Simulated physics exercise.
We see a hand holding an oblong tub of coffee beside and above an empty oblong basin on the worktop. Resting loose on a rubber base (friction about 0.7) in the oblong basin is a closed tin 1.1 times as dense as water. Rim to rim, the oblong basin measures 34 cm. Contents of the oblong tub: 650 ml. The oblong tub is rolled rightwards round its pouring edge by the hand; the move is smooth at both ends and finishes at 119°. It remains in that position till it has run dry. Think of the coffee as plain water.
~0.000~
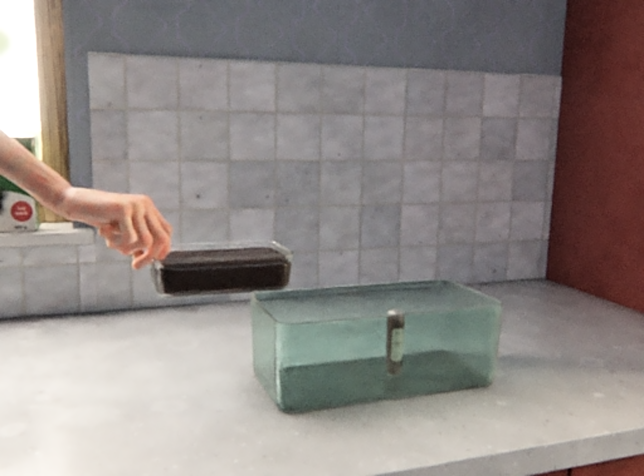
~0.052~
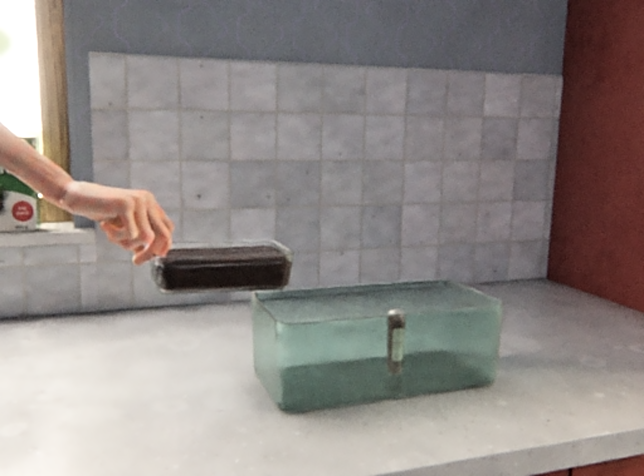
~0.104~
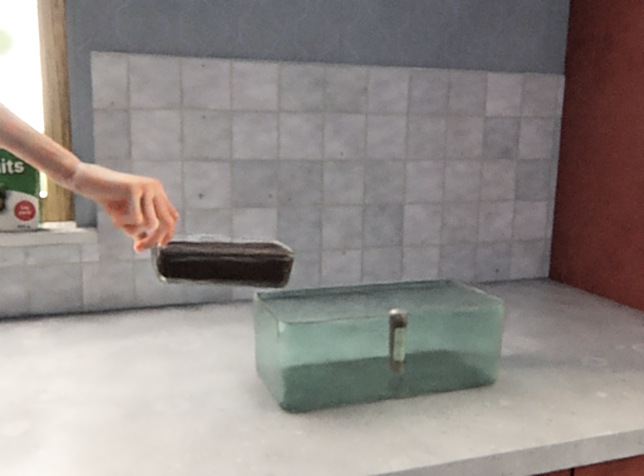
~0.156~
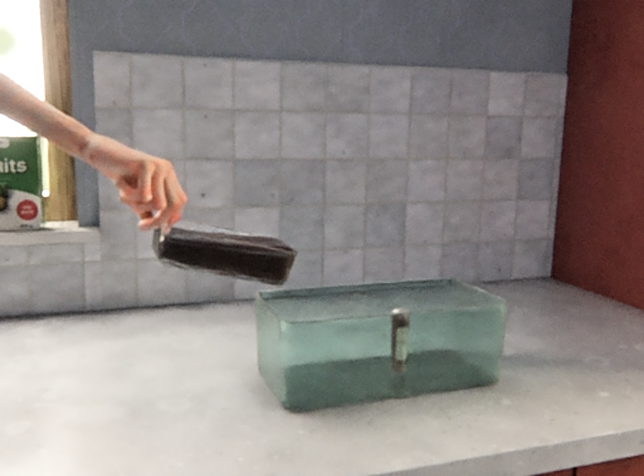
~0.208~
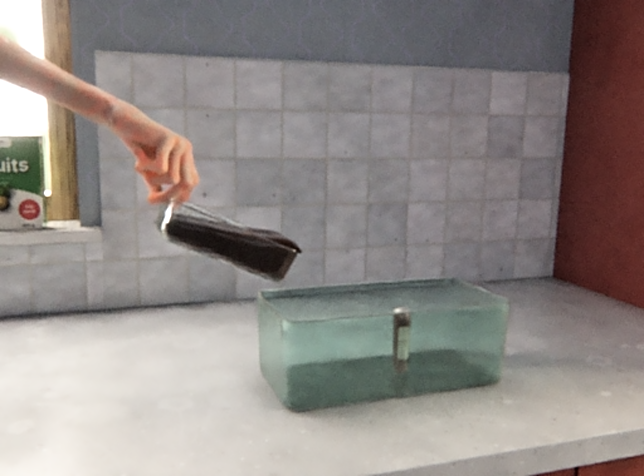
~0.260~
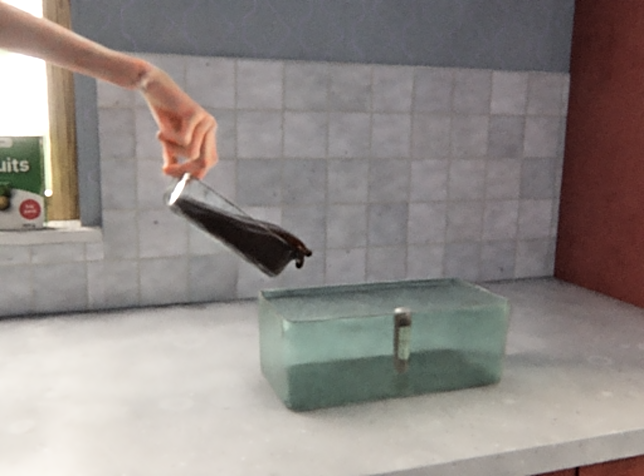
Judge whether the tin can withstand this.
My guess is it's going to keel over.
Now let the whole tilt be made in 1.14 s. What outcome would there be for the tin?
Result: Tin upright.
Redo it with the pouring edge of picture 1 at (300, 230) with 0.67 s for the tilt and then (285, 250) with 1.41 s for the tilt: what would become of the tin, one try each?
Run one: It tumbles. Run two: It does not tip.
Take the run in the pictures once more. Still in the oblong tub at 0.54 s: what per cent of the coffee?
Roughly 6 per cent.
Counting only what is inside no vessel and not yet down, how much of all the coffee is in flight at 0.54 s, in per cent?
Roughly 38 percent.
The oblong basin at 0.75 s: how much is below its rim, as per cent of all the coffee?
Around 92 parts in a hundred.
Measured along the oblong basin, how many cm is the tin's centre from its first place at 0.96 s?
Centre to centre, close to 2 cm.
Then, 0.54 s in, the tilt is 105° and 6 per cent is still to pour; the tin stands where it began.
Then, 0.75 s in, the tilt is 119° and 0 per cent is still to pour; the tin stands 4 cm from where it began.
Then, 0.96 s in, the tilt is 119° and 0 per cent is still to pour; the tin leans 15°.
Then, 1.20 s in, the tilt is 119° and 0 per cent is still to pour; the tin lies on its side.
Finally, the tin lies on its side.
